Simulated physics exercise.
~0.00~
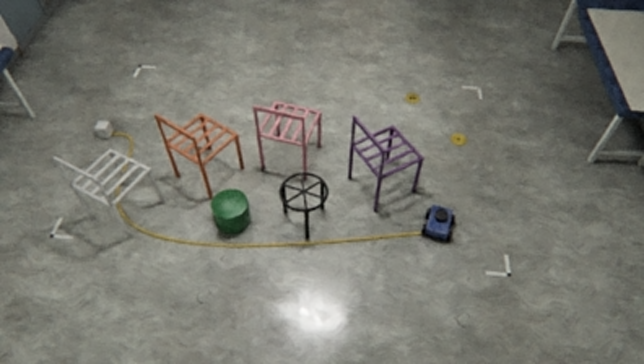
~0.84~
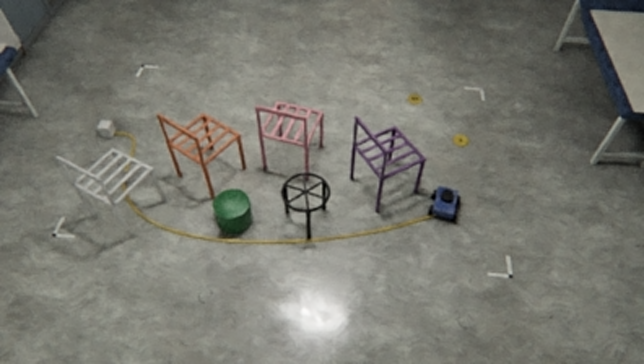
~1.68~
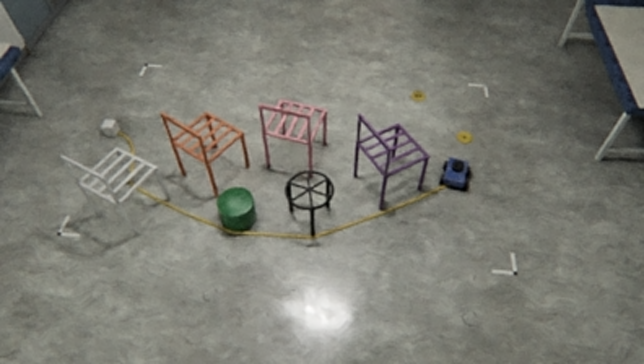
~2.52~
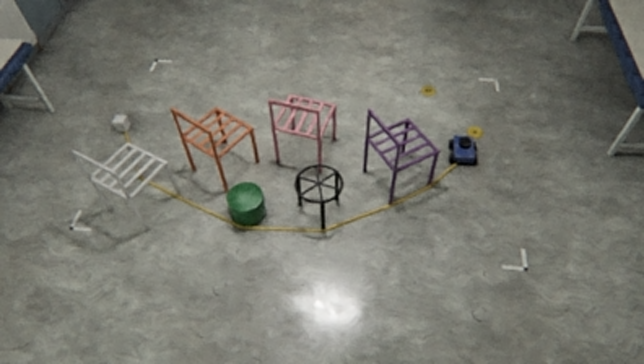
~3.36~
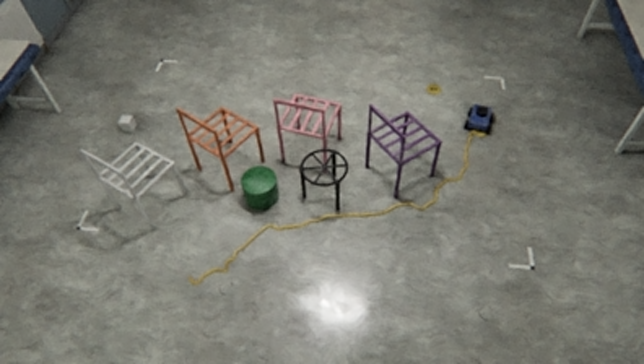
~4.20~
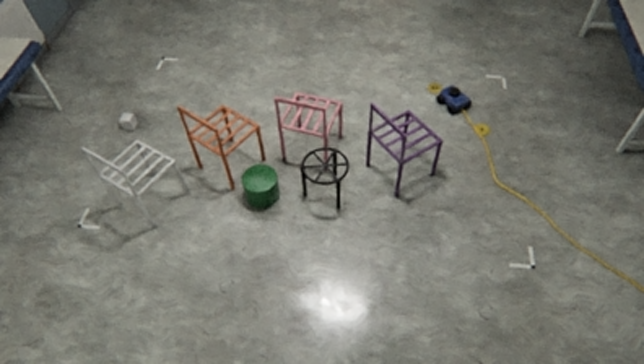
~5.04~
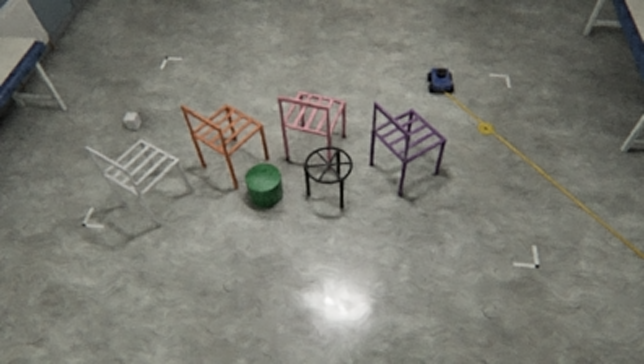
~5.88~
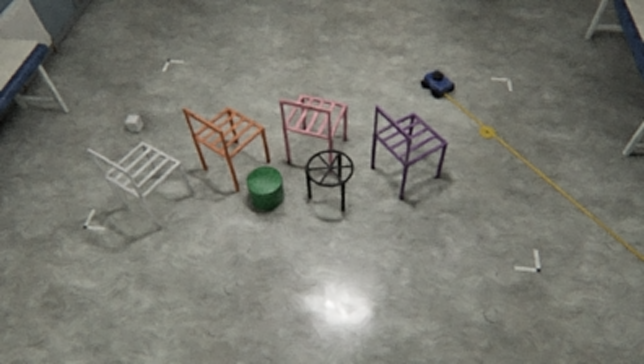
A small blue cart trailing a yellow cord rolled up past the purple chair, the cord tightening around the black stool and green tub, nudging them before its far end came loose and swung right, and the cart stopped near the upper right.
